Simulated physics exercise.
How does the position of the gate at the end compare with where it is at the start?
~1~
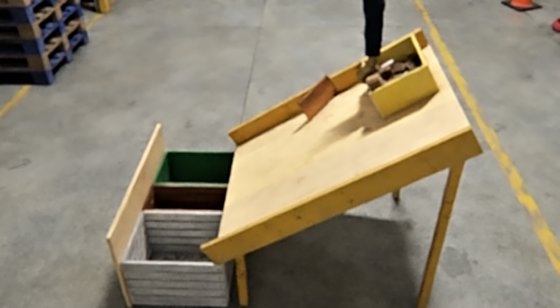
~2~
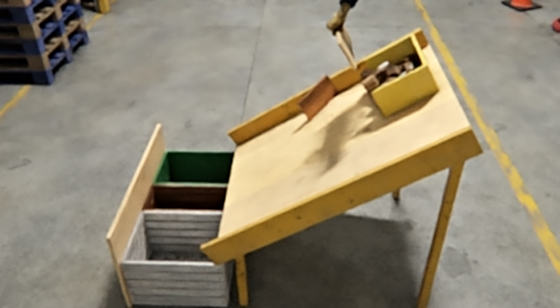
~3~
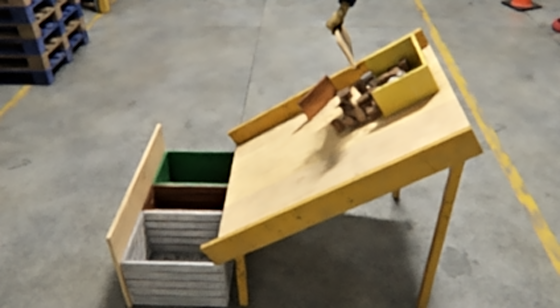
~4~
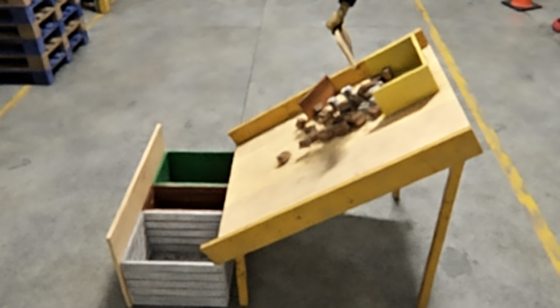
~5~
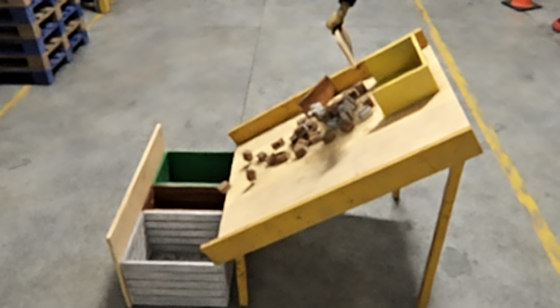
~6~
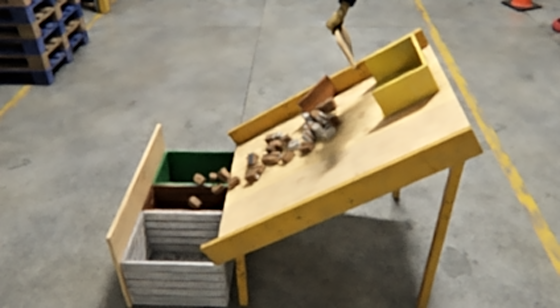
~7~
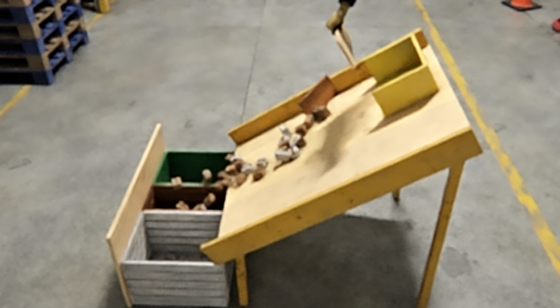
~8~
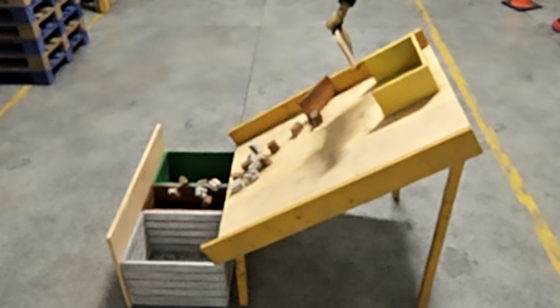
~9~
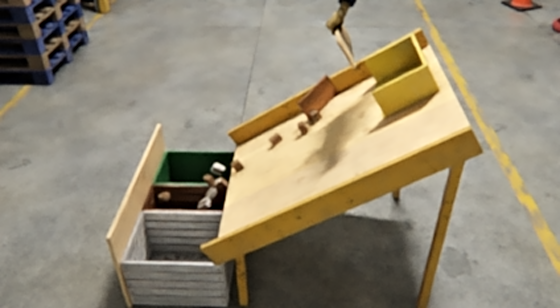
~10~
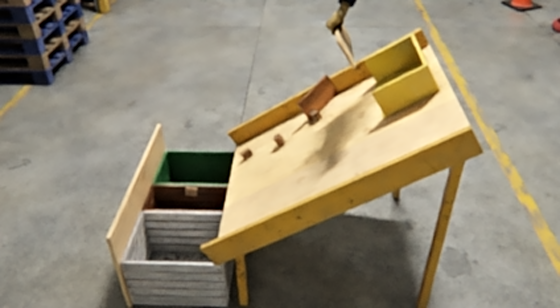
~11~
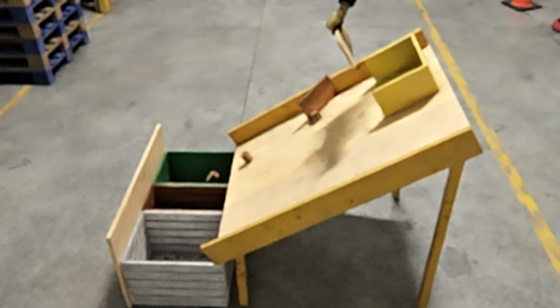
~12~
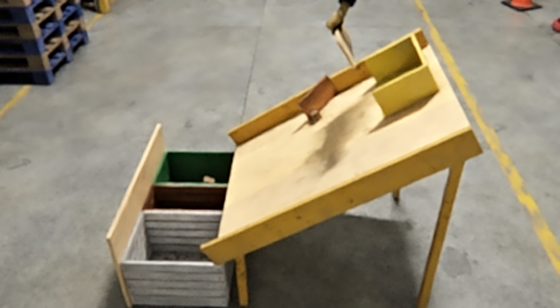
At the start the gate is down at the yellow pen, in front of the pieces. At the end it is higher and further left, held up by a hand near the top edge of the table, clear of the pen.
Small brown and greyish pieces spill from a yellow pen once a hand lifts its gate, tumbling down a tilted wooden table past an angled board. They drop off the lower left edge, mostly into the wooden tub and green tote, while the hand keeps holding the gate up.
